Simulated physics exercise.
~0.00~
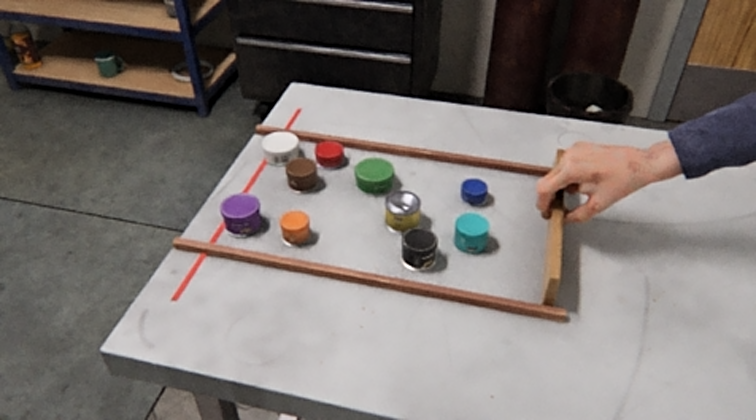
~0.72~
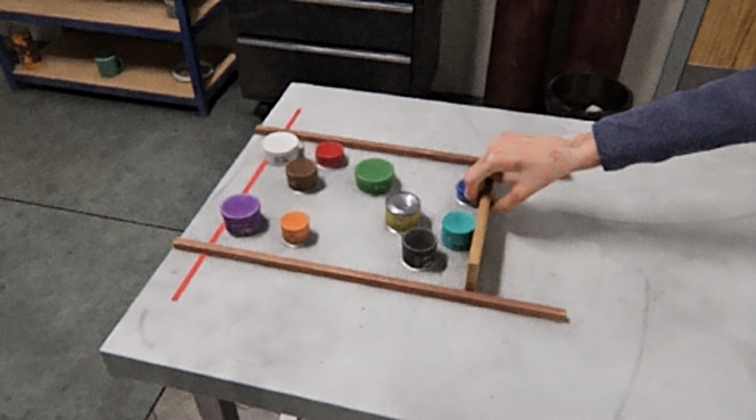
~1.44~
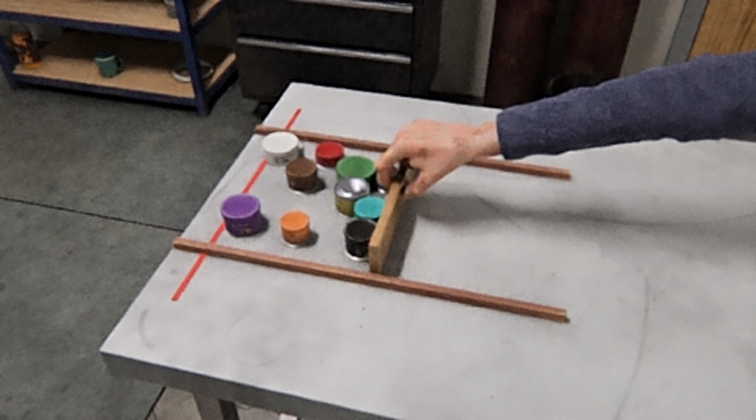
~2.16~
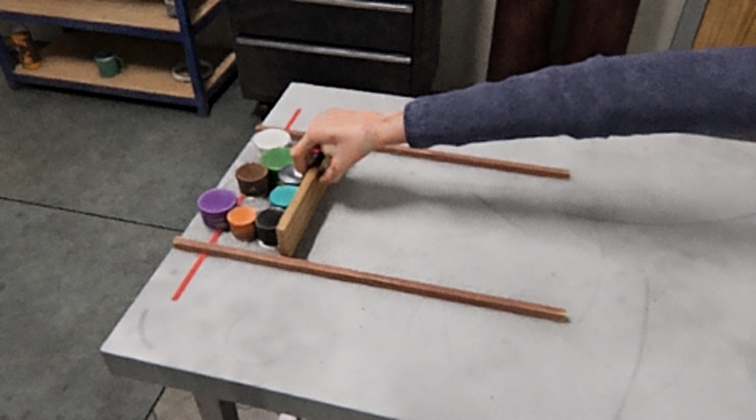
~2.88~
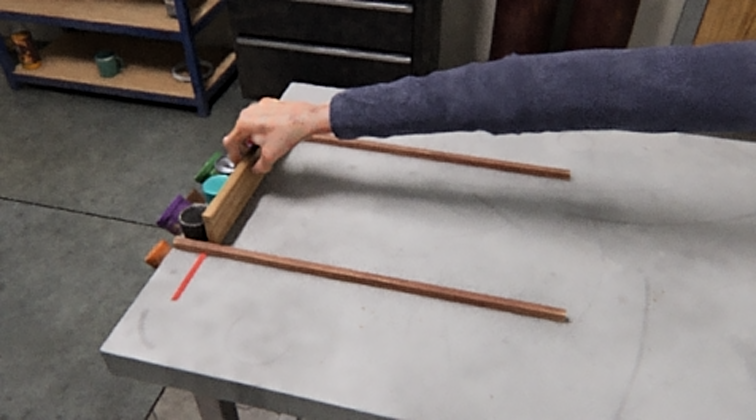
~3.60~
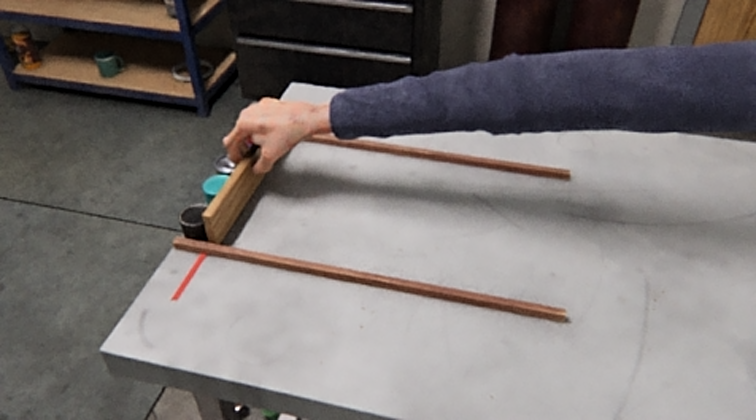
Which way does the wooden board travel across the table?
The hand slides the board to the left, toward the edge of the table.
